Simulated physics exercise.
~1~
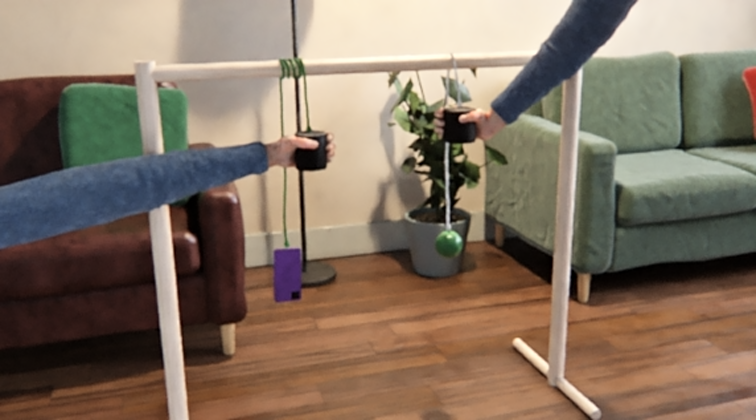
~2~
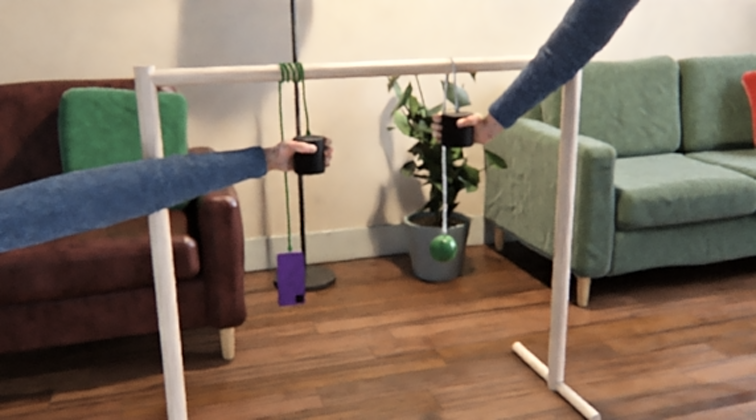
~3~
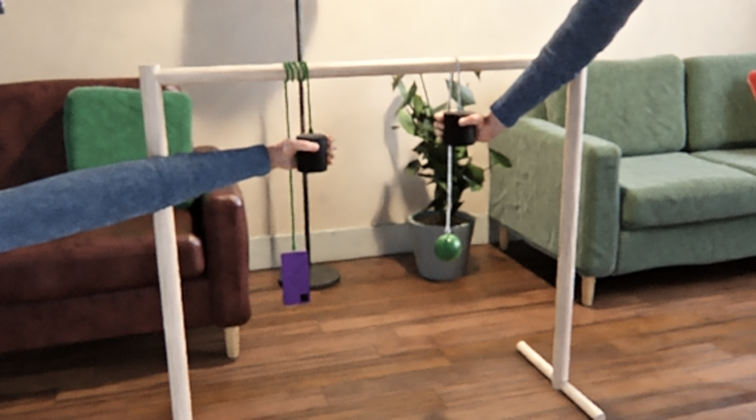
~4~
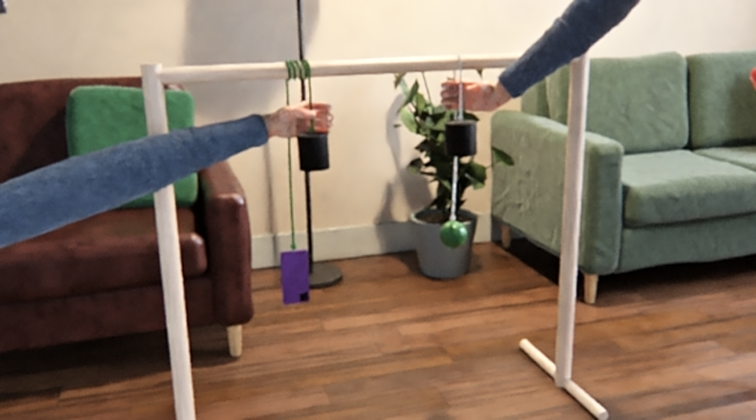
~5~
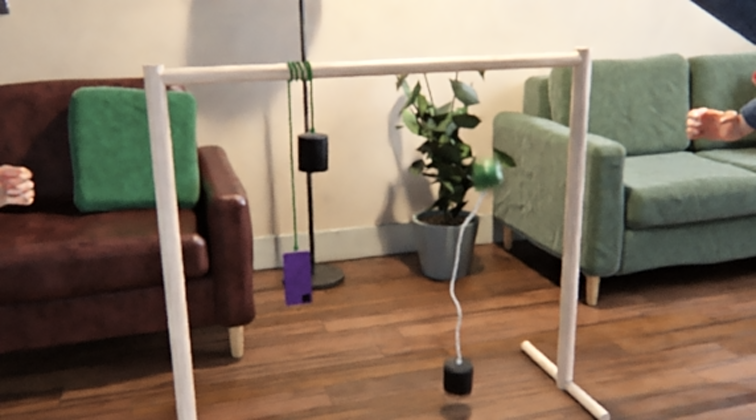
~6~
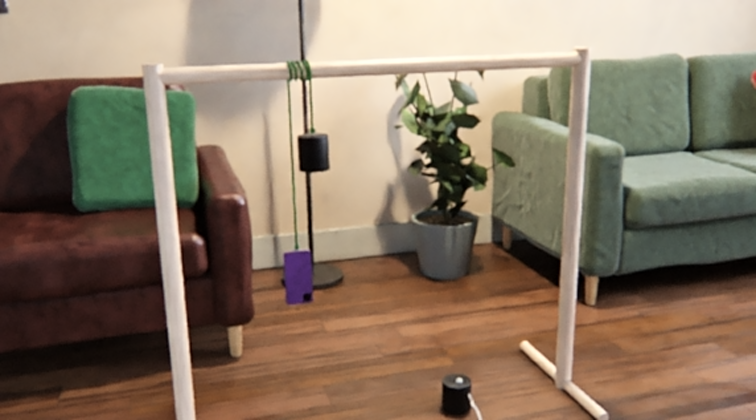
Two hands in blue sleeves hold black cylinders beside a pale wooden rail in a living room, seen from the front by a slightly swaying camera. On the left, a green shoelace wound several times over the rail hangs down to a purple block; on the right, a white lace carries a green ball. A brown sofa, a potted plant and a green sofa stand behind. Both hands let go and draw back. The left cylinder stays hanging, while the right one drops, its lace trailing as the ball swings upward. Finally, the right cylinder rests on the wooden floor.
